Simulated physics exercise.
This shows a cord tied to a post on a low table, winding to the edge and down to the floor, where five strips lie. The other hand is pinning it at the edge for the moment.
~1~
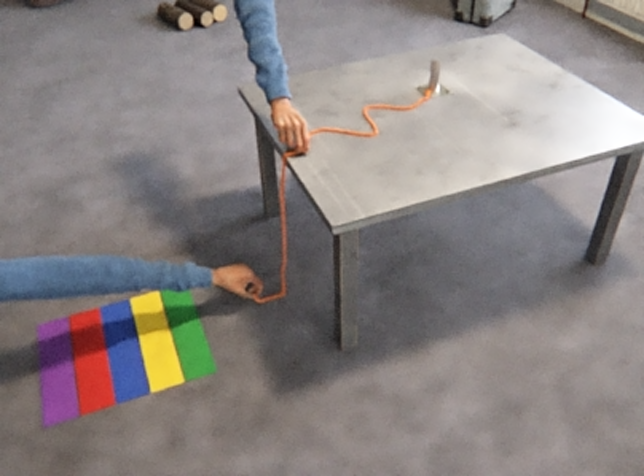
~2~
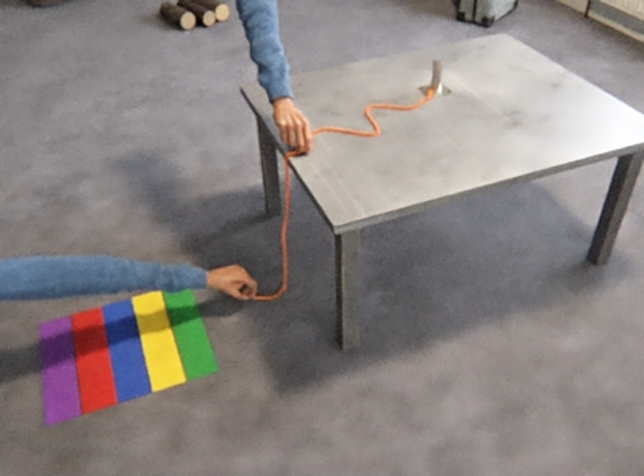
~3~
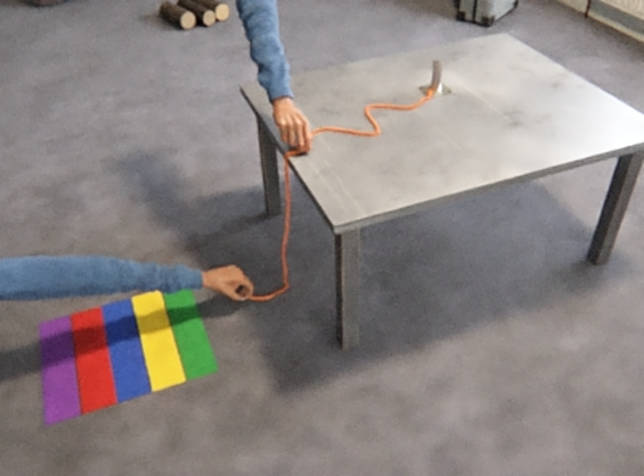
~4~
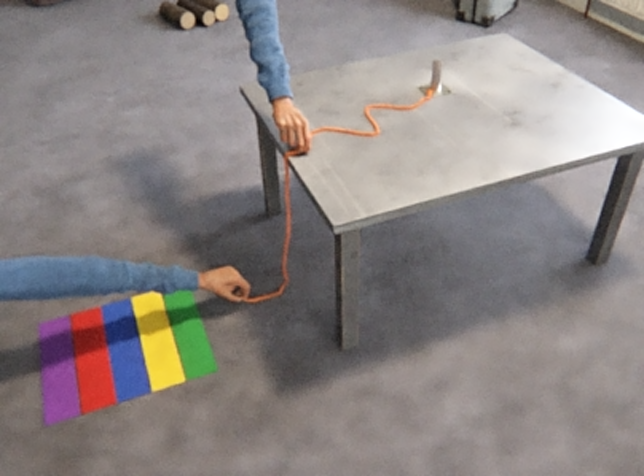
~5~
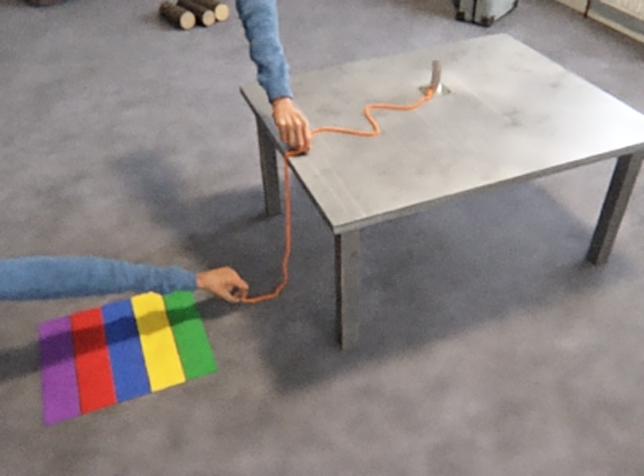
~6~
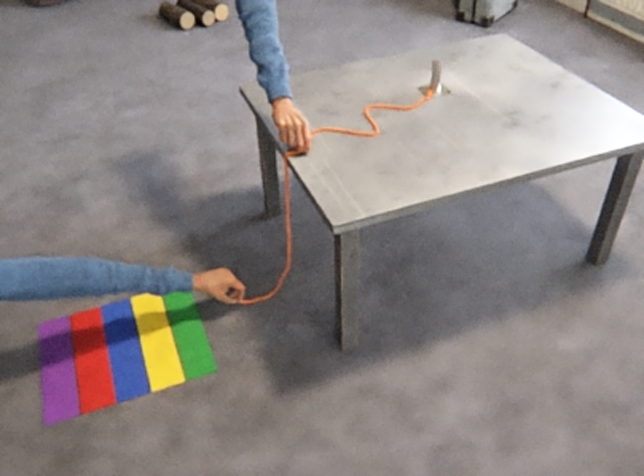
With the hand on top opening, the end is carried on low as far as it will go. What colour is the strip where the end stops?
It is purple.
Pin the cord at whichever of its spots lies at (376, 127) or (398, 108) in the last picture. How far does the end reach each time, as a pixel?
Around (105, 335), then around (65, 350).
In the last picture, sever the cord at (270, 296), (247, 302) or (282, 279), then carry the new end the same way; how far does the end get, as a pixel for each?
So, going through them: (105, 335) first, (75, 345) next, (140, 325) last.
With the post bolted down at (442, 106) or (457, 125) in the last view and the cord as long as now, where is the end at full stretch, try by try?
Try 1 gives (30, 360) and try 2 gives (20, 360).
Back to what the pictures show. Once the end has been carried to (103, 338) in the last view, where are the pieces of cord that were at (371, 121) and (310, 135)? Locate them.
At (339, 127), then (274, 179).
A little later, end near (104, 338); over red.
Next, end near (68, 348); over purple.
When it is tight, end near (48, 354); over purple. The end stops over the purple strip.
